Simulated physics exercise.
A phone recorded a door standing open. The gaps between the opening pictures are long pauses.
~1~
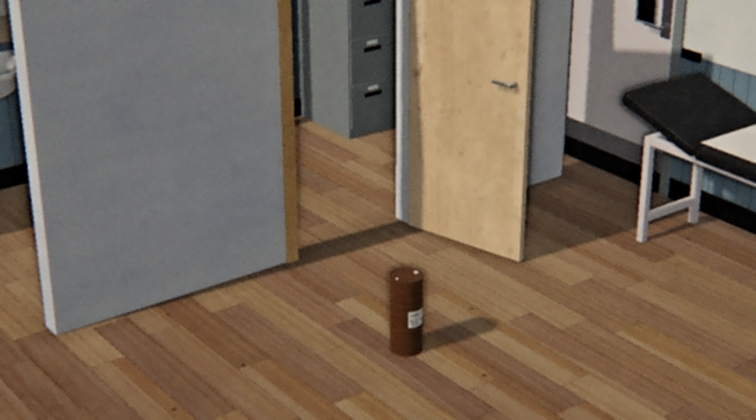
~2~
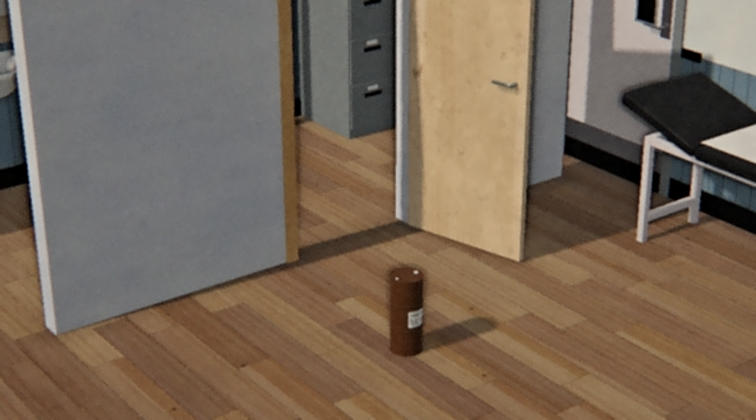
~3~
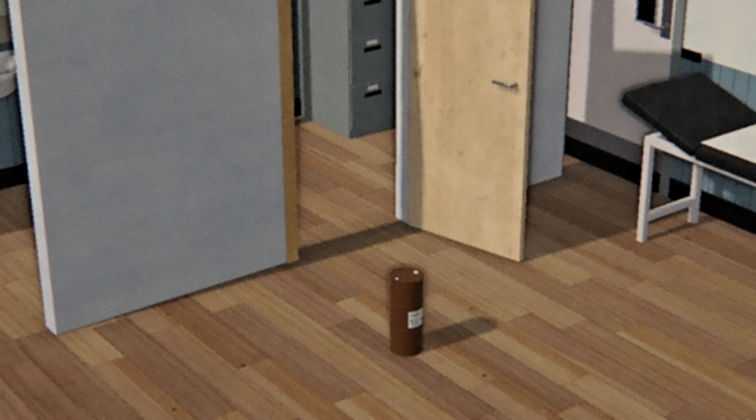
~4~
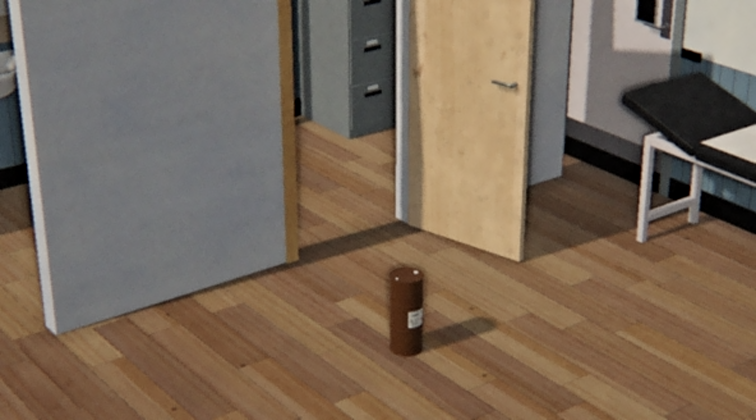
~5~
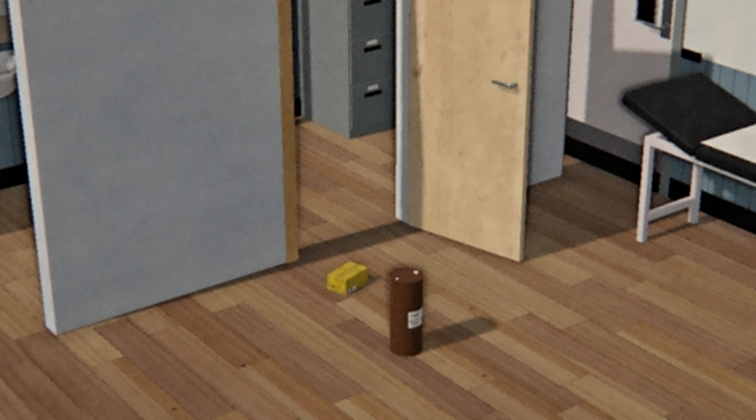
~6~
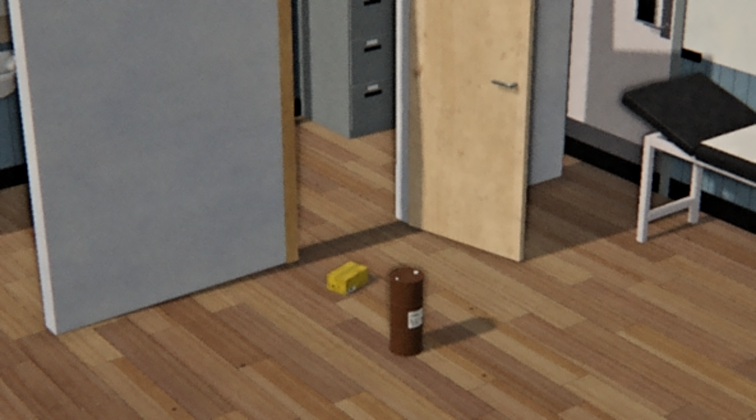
A door standing wide open and still near a brown canister on a wooden floor, a yellow box appearing beside it.
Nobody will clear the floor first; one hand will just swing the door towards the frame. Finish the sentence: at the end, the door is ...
... fully closed.
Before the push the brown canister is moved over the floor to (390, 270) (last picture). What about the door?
The door gets held up.
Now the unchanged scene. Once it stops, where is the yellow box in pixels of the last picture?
Near pixel (327, 278).
Then, 0.60 s on from there, open by 85°.
Then, 1.10 s on from there, open by 53°.
Then, 1.40 s on from there, open by 33°; yellow box shifted a little near (342, 278).
Then, 1.70 s on from there, open by 14°; yellow box shifted a little near (327, 278).
In the end, open by 0°; both unmoved. At the end, from the last picture's camera, yellow box near (327, 278).
